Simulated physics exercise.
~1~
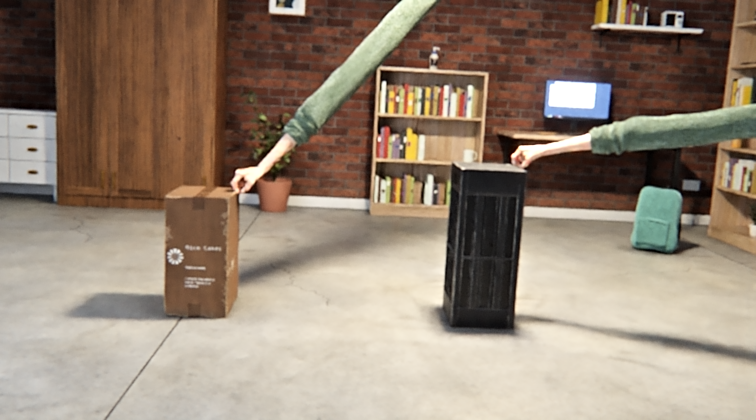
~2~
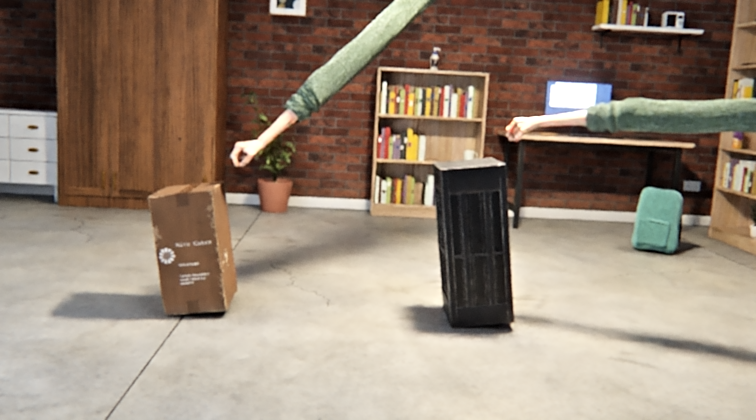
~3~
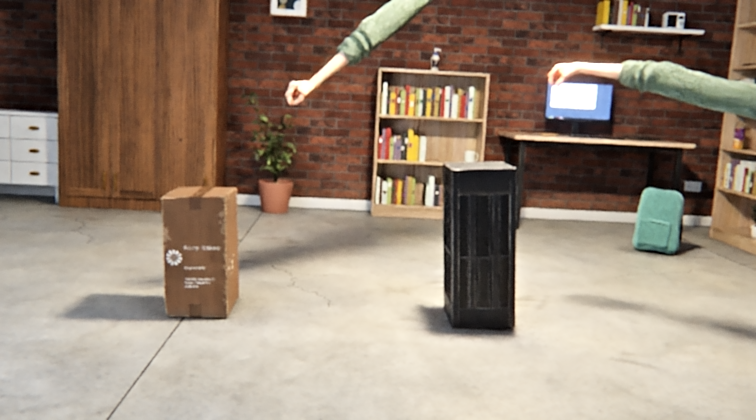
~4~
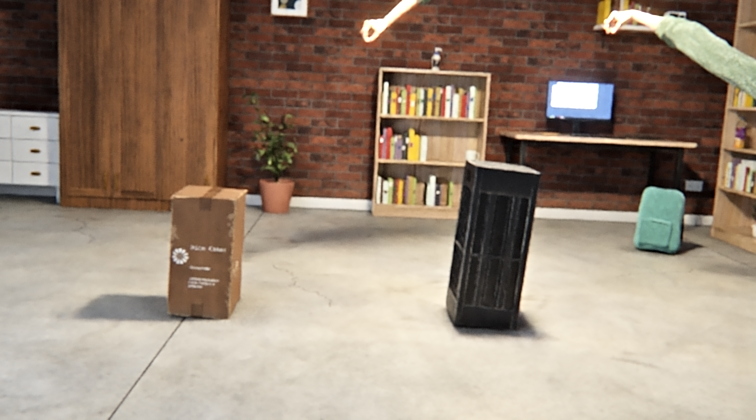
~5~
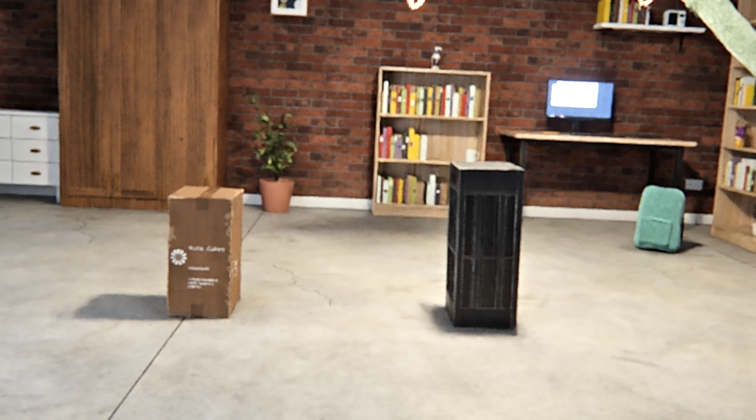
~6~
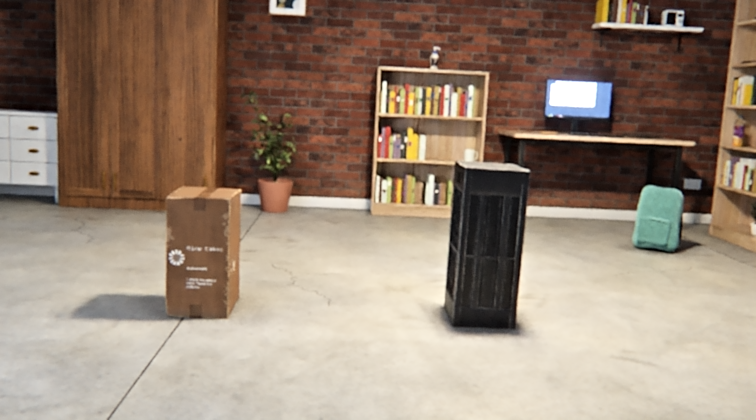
Two green-sleeved arms reach in from the top and right of a brick-walled room, seen from across its grey floor by a slightly swaying camera, each with a hand at the top of a tall object. A brown box stands at left and a black crate right of centre, before a wooden wardrobe, a bookcase and a desk with a lit screen. Both objects tip left as the hands let go and draw back. They rock back to the right, the crate tilting more noticeably, while the arms withdraw upward. Finally, both stand upright on their bases.
